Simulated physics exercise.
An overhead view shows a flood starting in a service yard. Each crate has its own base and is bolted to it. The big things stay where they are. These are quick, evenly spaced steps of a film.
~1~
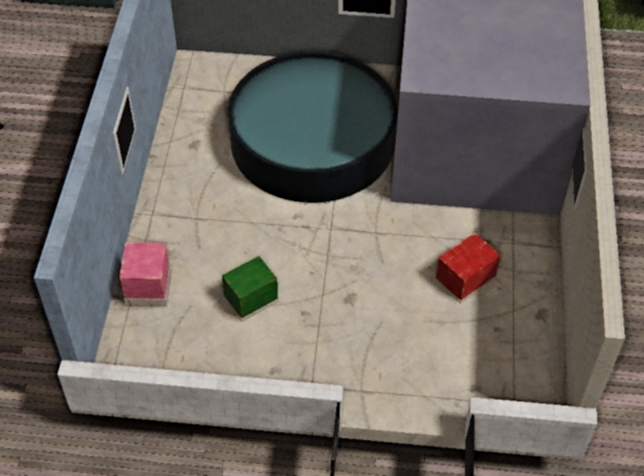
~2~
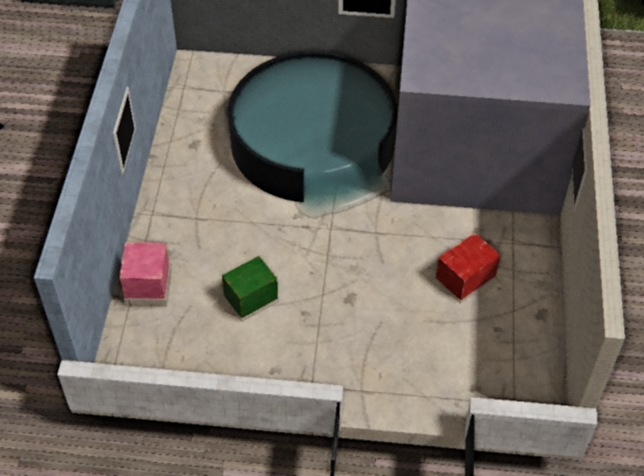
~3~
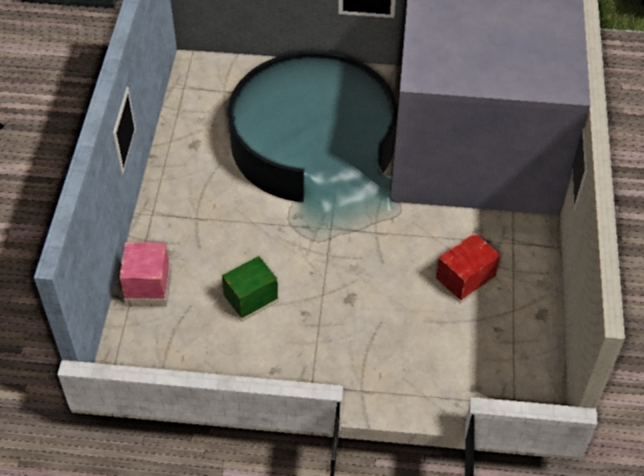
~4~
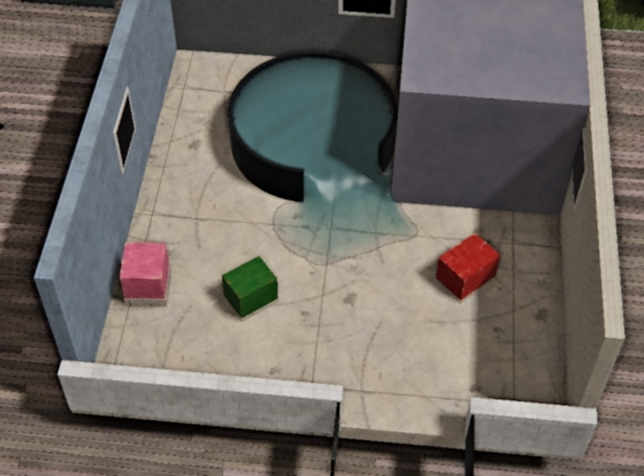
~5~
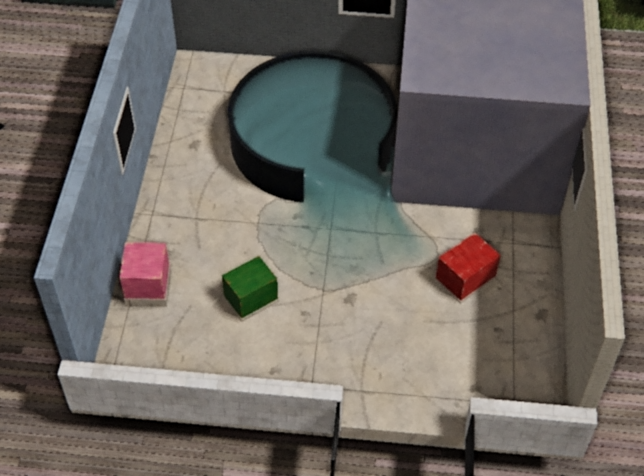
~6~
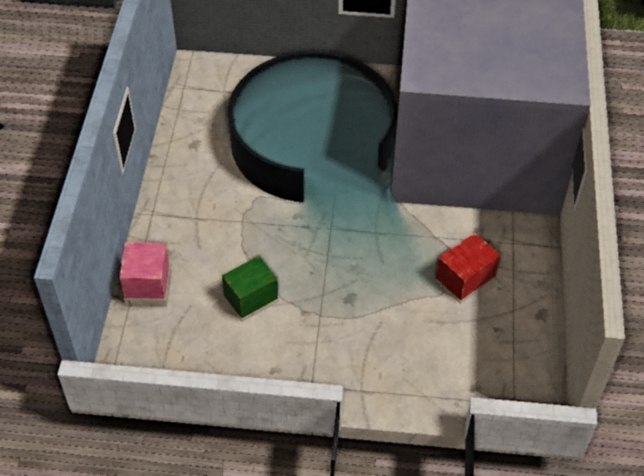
Water pouring from a gap in a round pool's wall, spreading across the tiled yard floor and reaching a red block.
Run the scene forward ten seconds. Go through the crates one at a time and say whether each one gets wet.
Crate by crate: Red crate - yes, wet; green crate - yes, wet; pink crate - no, dry.
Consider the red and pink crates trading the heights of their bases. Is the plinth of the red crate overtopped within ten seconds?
The red crate is reached.
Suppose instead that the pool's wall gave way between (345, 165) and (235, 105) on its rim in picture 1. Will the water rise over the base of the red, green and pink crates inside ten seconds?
Then the red crate gets flooded, the green crate gets flooded and the pink crate gets flooded.
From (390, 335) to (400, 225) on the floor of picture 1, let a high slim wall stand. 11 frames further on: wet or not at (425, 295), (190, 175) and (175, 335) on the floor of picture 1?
In turn: No water, dry, not flooded.
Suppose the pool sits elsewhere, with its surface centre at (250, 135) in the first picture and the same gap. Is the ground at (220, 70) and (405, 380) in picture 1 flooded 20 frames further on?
Taking the spots in order: Bare, swamped.
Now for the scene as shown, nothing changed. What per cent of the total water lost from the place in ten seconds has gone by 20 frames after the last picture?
Result, approximate: 35 per cent.
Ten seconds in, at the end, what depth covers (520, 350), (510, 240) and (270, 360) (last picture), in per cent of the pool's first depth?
The three come to near 8, 6 and 14 per cent respectively.
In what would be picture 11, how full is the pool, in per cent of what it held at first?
Estimate: Around 72 per cent.
A moment on, water covers 40 % of the floor; the red crate water round its plinth, the green crate water round its plinth, the pink crate not reached.
Next, water covers 50 % of the floor; the red crate water round its plinth, the green crate water round its plinth, the pink crate water round its plinth.
Then, water covers 60 % of the floor; the red crate water round its plinth, the green crate water round its plinth, the pink crate water round its plinth.
Later, water covers 75 % of the floor; the red crate water round its plinth, the green crate water round its plinth, the pink crate water round its plinth.
In the end, water covers 90 % of the floor; the red crate was topped, the green crate was topped, the pink crate stayed above the water.
